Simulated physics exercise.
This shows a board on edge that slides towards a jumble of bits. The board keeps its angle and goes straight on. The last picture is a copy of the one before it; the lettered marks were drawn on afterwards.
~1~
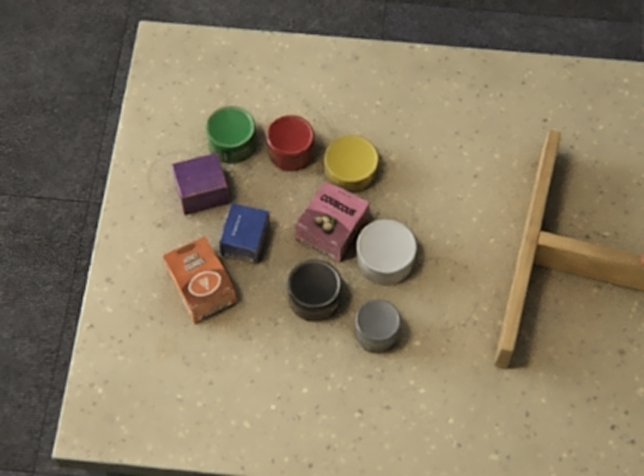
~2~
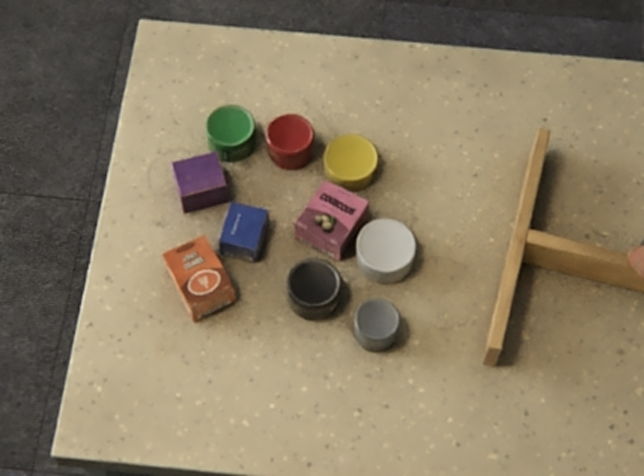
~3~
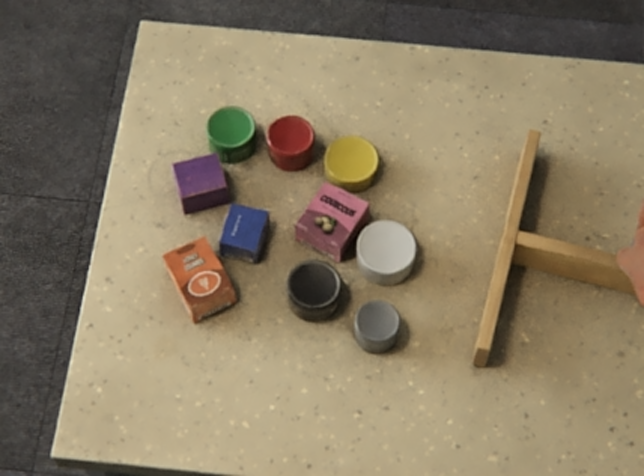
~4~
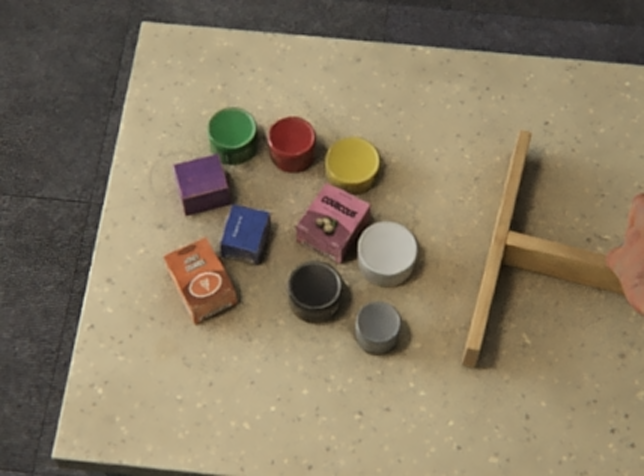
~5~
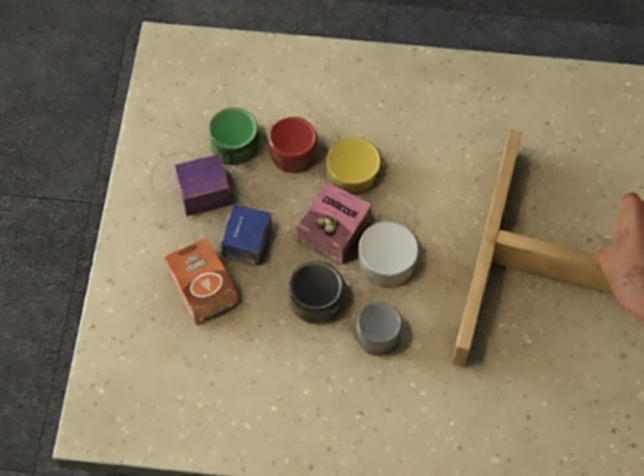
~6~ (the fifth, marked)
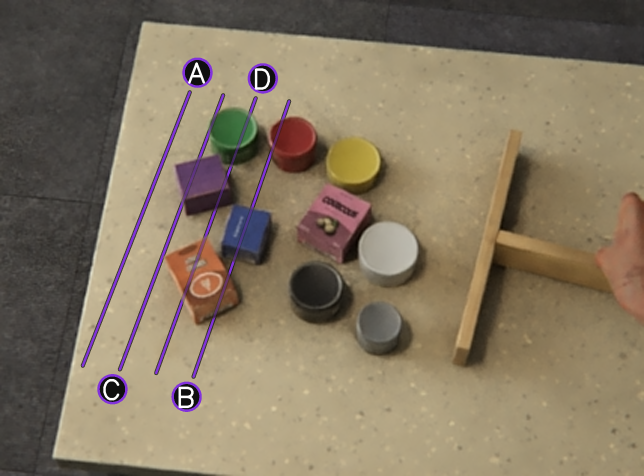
A wooden board on edge, with a handle held by a hand at the right, slid slowly a short way left across a speckled tabletop towards colourful tubs and small boxes, which stayed put.
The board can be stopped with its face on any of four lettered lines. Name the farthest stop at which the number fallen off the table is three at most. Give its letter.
Line C.
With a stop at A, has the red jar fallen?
No.
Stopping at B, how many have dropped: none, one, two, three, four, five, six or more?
In all, none.
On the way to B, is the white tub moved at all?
Yes.
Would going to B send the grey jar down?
No.
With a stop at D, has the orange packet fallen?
No.
On the copy, A at (139, 221); B at (244, 231); C at (174, 225); D at (209, 228).
On C. First, board (377, 223); grey jar (321, 324); black jar (295, 285).
Then, board (265, 213); purple block (176, 183); orange packet (159, 287).
Finally, board (176, 204); purple block over the edge; orange packet over the edge; three fallen.
By contrast, A drops six; B is within the limit but short; D is within the limit but short.
